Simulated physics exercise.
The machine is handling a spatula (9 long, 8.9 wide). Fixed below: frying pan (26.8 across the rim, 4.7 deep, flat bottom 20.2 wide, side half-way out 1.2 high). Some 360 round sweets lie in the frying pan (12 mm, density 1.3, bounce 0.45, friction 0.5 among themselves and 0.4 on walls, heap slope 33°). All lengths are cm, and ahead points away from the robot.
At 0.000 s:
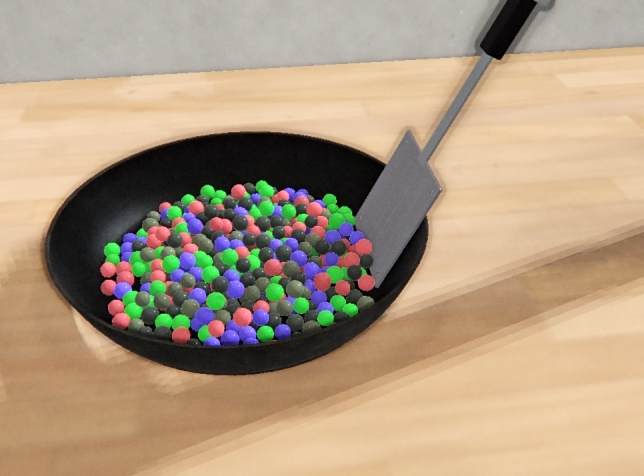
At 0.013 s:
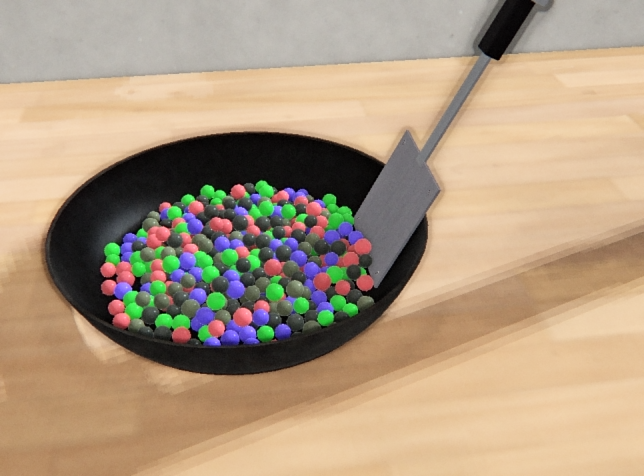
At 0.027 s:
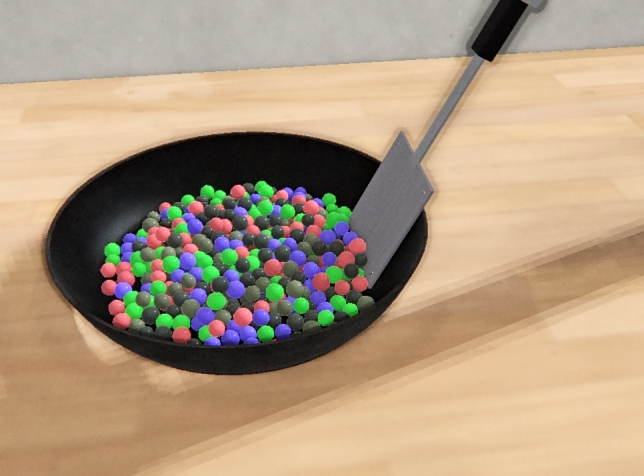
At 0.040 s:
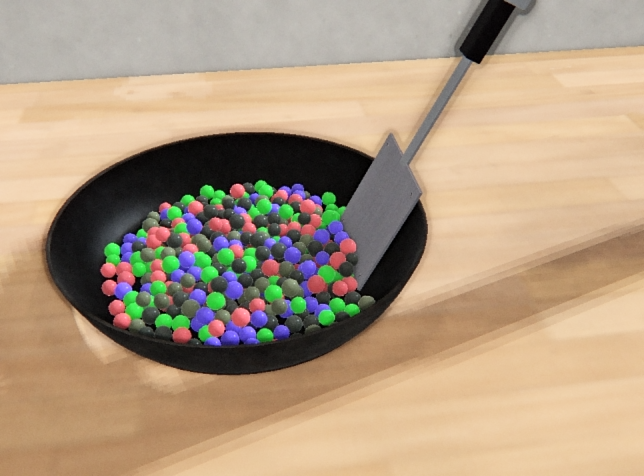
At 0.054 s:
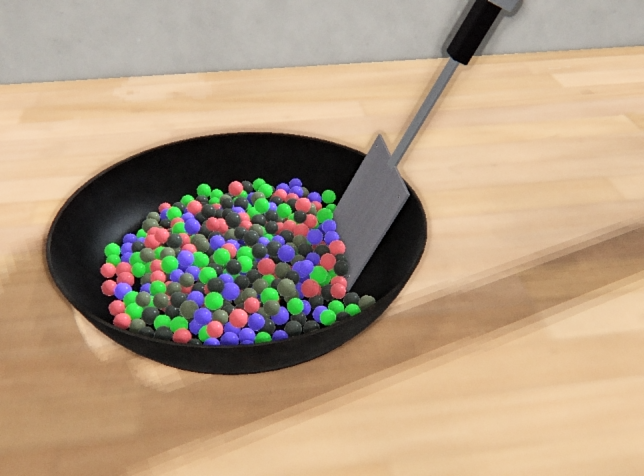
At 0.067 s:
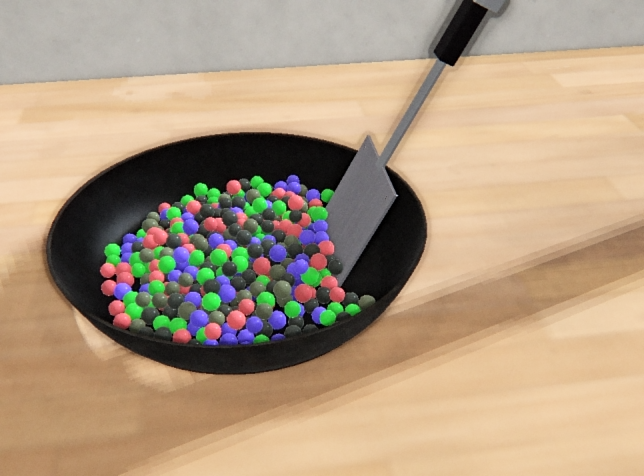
Spatula sliding slowly left inside a black frying pan, nudging the right edge of a heap of red, green, blue and dark balls.
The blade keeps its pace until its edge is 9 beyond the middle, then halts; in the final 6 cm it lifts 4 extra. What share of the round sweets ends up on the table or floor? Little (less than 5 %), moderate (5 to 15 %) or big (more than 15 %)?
Share on the table or floor: Moderate (5 to 15 %).
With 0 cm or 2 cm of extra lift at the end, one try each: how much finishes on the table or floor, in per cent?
About 5 and 10 per cent.
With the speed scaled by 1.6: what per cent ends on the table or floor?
About 20 per cent.
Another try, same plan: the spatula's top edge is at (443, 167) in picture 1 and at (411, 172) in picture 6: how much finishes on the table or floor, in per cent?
About 5 per cent.
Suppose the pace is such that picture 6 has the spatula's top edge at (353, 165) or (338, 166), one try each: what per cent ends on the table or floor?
Some 20 and 20 per cent.
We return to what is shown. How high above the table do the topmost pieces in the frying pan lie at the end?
Some 5.0 cm.
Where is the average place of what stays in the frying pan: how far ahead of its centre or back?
Some 4.5 cm ahead.
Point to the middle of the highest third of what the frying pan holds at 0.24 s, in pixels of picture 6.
Near (149, 240).
After 0.15 s, sloping 63°, highest piece 4 above the table; 363 in the frying pan.
After 0.24 s, sloping 63°, highest piece 5 above the table; 363 in the frying pan.
After 0.48 s, sloping 63°, highest piece 6 above the table; 326 in the frying pan, 35 on the table or floor, 2 on the blade or in flight.
After 1.53 s, sloping 63°, highest piece 5 above the table; 326 in the frying pan, 37 on the table or floor.
At rest, 326 in the frying pan, 37 on the table or floor. That is 10 % on the table or floor.
